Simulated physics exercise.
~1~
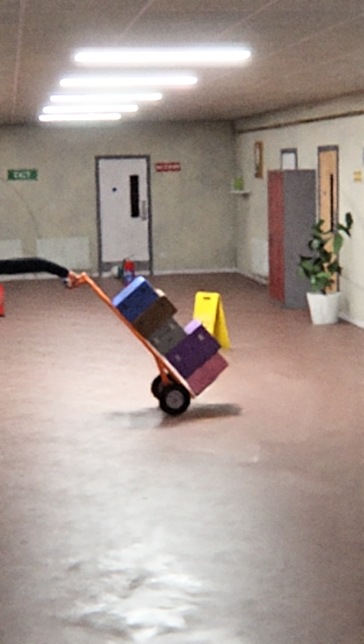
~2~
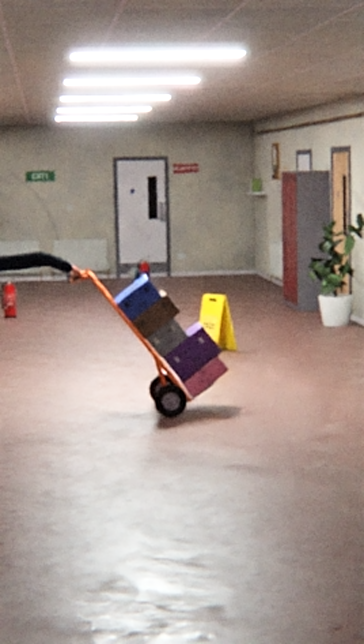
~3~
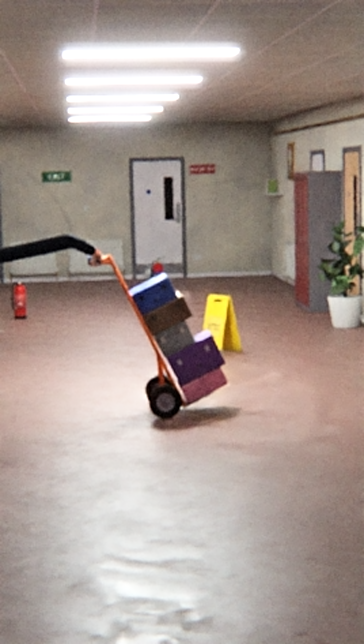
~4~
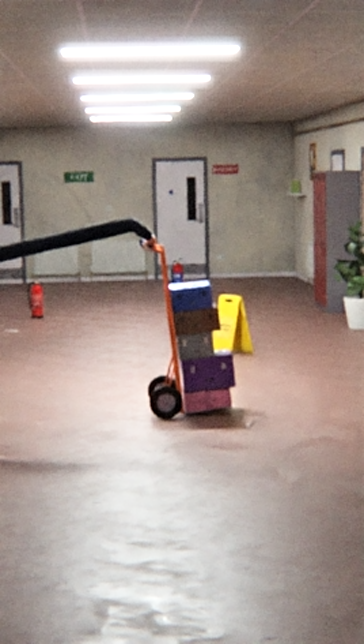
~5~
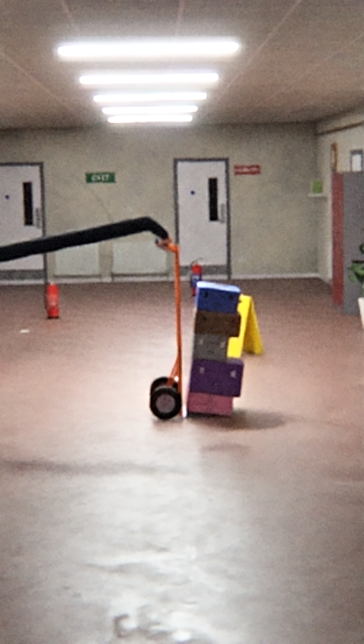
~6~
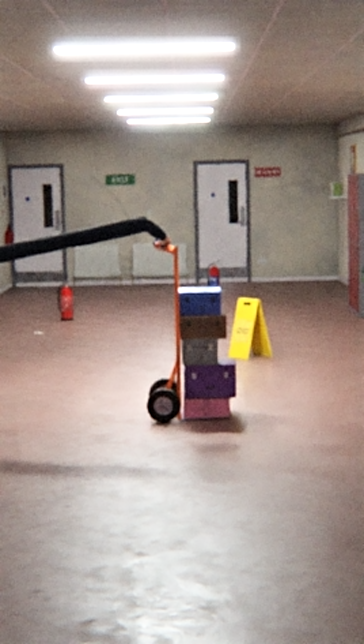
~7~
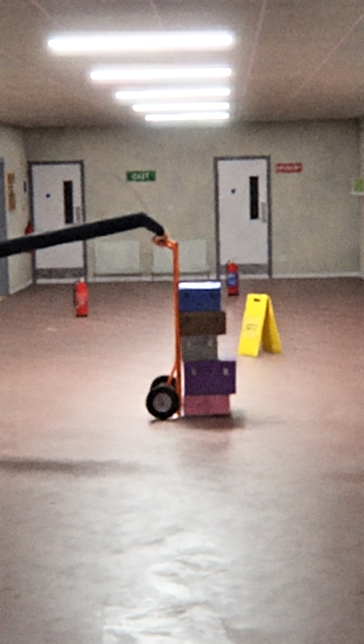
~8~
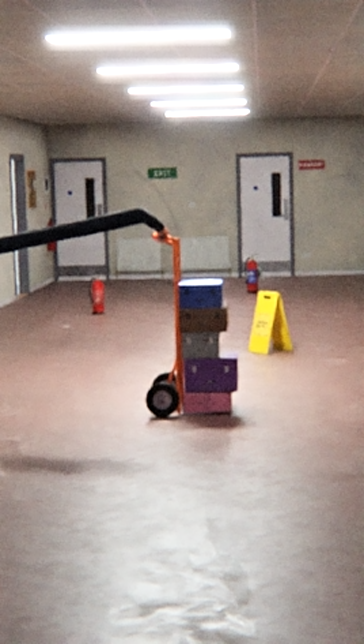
A tilted orange sack truck stacked with three toolboxes, another box and a pink parcel was swung upright by a dark arm, and the pile rocked briefly away to the right before settling back, still stacked in order beside the upright frame.
